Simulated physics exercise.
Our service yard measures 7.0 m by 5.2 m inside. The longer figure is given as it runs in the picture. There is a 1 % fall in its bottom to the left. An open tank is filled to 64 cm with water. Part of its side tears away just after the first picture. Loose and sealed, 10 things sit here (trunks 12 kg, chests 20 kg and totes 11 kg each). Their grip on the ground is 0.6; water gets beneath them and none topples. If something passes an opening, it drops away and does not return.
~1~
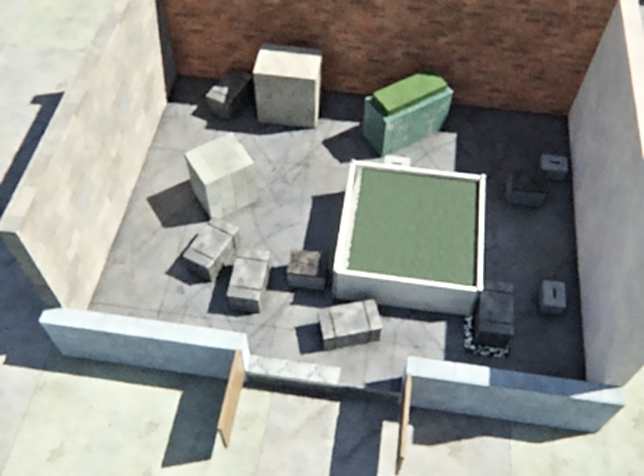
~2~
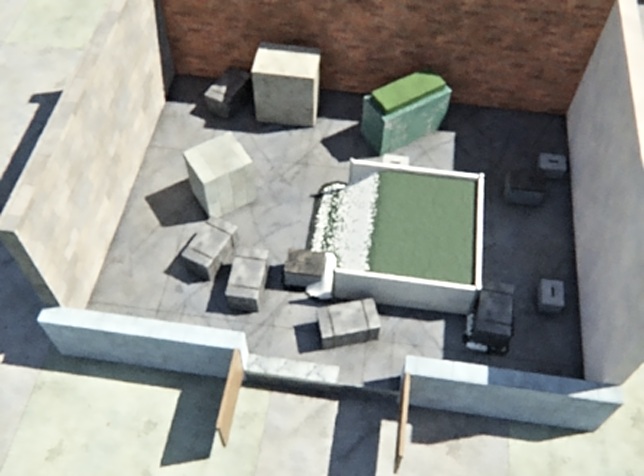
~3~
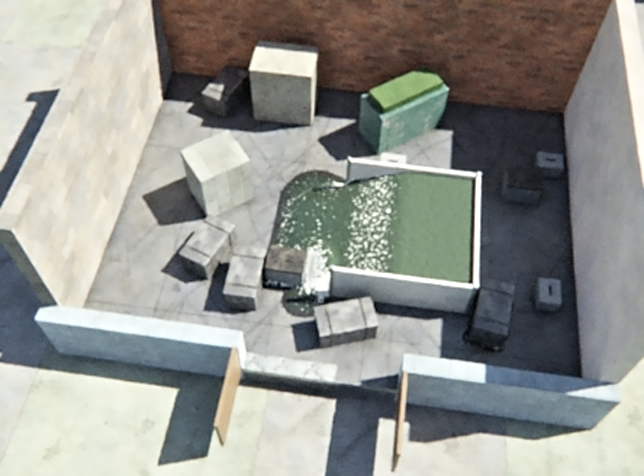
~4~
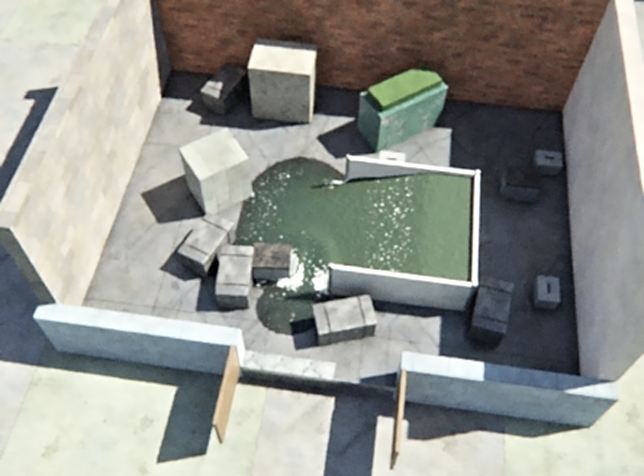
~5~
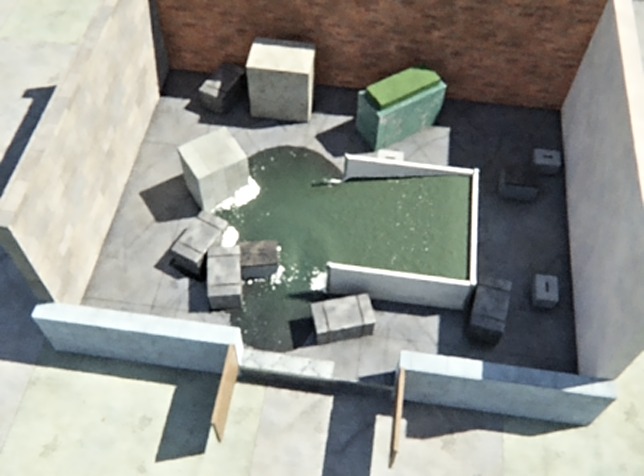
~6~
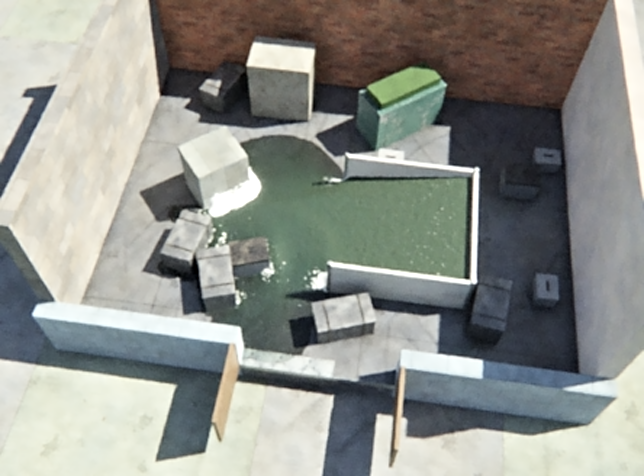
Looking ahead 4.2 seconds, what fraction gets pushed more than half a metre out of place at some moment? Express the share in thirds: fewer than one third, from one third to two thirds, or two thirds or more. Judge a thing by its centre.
The tally will land in the middle bracket.
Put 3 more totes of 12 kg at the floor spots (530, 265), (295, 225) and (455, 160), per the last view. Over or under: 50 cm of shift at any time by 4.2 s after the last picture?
In that order: Short of it, over, under.
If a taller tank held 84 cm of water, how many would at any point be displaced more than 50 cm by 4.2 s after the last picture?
It would come to 5 of them.
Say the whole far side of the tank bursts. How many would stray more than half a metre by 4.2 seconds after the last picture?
The answer would then be 6.
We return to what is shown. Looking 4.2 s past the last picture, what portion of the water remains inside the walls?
Somewhere near 98 percent, give or take.
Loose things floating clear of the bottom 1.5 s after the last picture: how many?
Total: 4.
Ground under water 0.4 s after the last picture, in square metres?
Roughly 14 m2.
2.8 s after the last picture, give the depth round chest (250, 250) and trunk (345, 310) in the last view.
Some 15 cm at the first, some 0 cm at the second.
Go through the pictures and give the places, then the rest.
A chest at (308, 263) rests on the ground; a trunk at (249, 273) rests on the ground; water covers 3.6 m2; 0 of 10 have shifted, in the first picture.
A chest at (305, 262), on the bottom; a trunk at (247, 272), on the bottom; water covers 4.5 m2; 0 of 10 have shifted, in the second picture.
A chest at (287, 259), on the bottom, 25 cm from its start; a trunk at (245, 271), on the bottom; water covers 5.7 m2; 1 of 10 have shifted, in the third picture.
A chest at (272, 255), on the bottom, 45 cm from its start; a trunk at (235, 270) rests on the ground, 12 cm from its start; 7.2 m2 under water; 2 of 10 have shifted, in the fourth picture.
A chest at (259, 253) rests on the ground, 62 cm from its start; a trunk at (224, 270), on the bottom, 26 cm from its start; water covers 8.7 m2; 3 of 10 have shifted, in the fifth picture.
A chest at (249, 251), on the bottom, 77 cm from its start; a trunk at (216, 271) rests on the ground, 38 cm from its start; water covers 10.1 m2; 3 of 10 have shifted, in the sixth picture.
Then, 0.4 s after the last picture 3 of 10 are over 50 cm from their spots; 0 afloat.
Then, 1.5 s after the last picture 4 of 10 are over 50 cm from their spots; 4 afloat.
Then, 2.8 s after the last picture 3 of 10 are over 50 cm from their spots; 4 afloat.
Then, 4.2 s after the last picture 4 of 10 are over 50 cm from their spots, and 5 have been at some point; 3 afloat.
